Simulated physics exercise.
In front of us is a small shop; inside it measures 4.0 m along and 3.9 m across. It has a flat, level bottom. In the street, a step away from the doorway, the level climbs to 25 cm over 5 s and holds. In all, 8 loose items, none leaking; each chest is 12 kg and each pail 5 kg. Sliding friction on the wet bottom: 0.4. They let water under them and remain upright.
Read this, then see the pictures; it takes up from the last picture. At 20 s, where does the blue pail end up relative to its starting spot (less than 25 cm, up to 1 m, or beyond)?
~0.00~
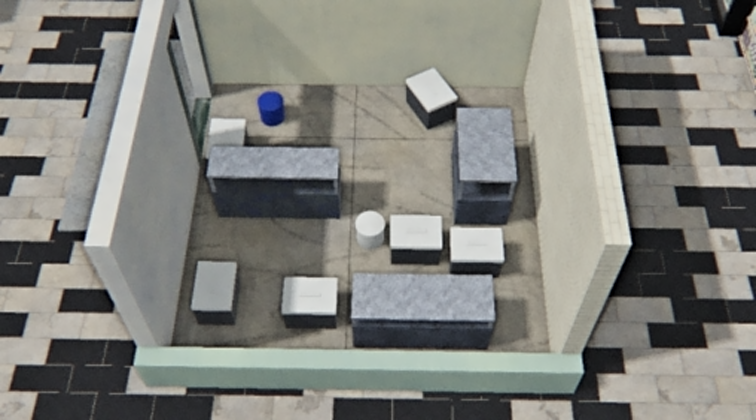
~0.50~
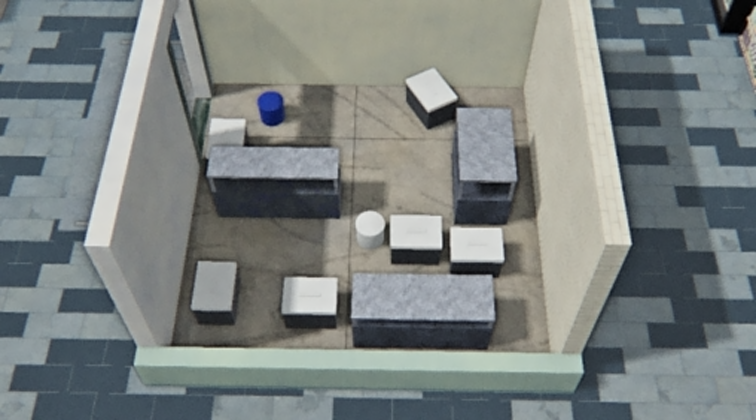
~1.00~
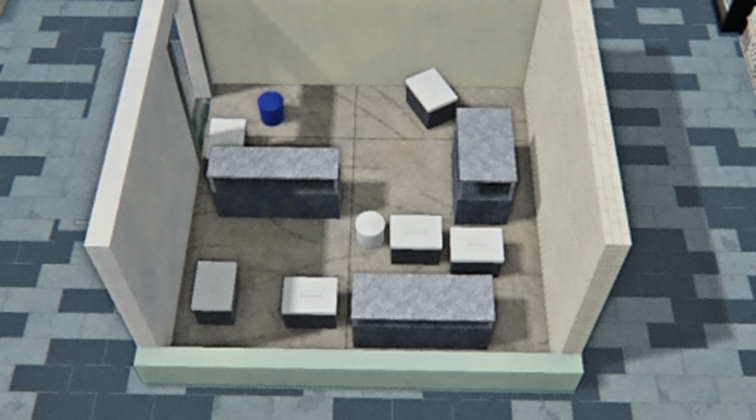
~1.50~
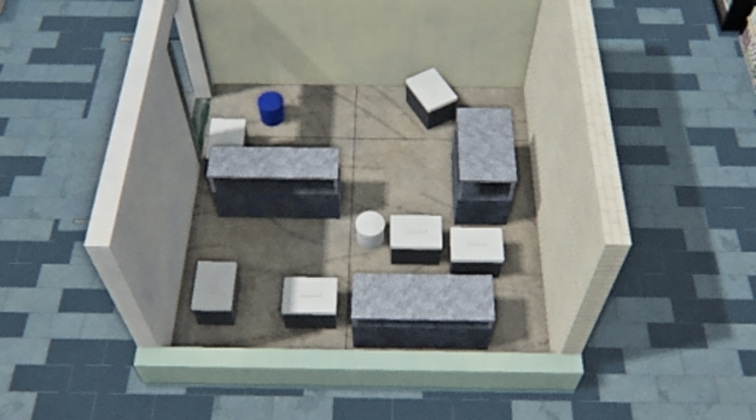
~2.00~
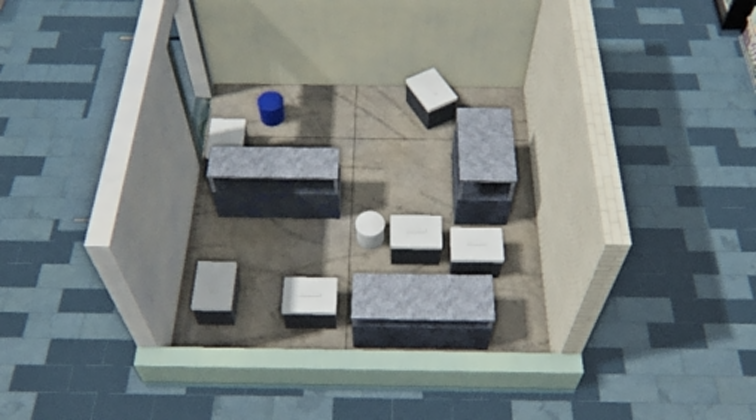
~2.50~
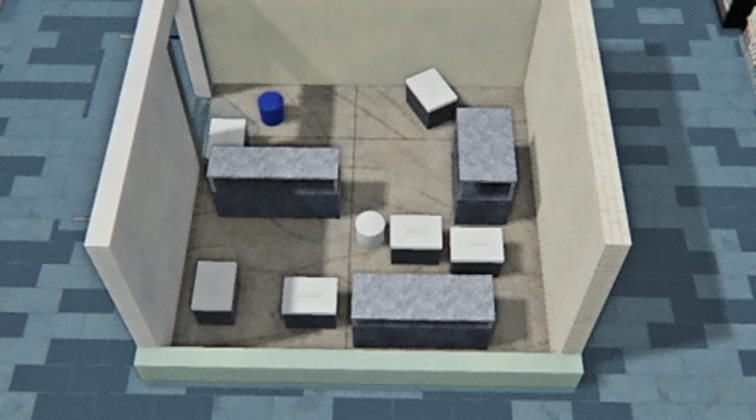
The blue pail ends up beyond 1 m away.
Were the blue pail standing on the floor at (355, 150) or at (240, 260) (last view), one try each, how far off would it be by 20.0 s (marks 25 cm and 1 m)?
In that order: It goes a long way; it shifts a modest distance.
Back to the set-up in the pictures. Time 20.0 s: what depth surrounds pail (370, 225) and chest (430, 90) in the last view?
Some 18 cm at the first, some 20 cm at the second.
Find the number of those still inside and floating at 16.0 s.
I get 8.
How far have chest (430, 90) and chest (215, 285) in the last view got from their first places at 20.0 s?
80 cm and 100 cm respectively.
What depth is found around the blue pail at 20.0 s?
Roughly 21 cm deep.
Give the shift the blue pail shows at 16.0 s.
I'd guess some 200 cm by then.
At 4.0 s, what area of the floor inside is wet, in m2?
Around 3.5 m2 of it.
After 4.0 s the blue pail is near (314, 93), 0.5 m from its start, aground; 0 afloat.
After 9.0 s the blue pail is near (487, 122), 2.6 m from its start, afloat; 4 afloat.
After 16.0 s the blue pail is near (425, 87), 1.9 m from its start, afloat; 8 afloat.
After 20.0 s the blue pail is near (467, 82), 2.4 m from its start, afloat; 8 afloat.
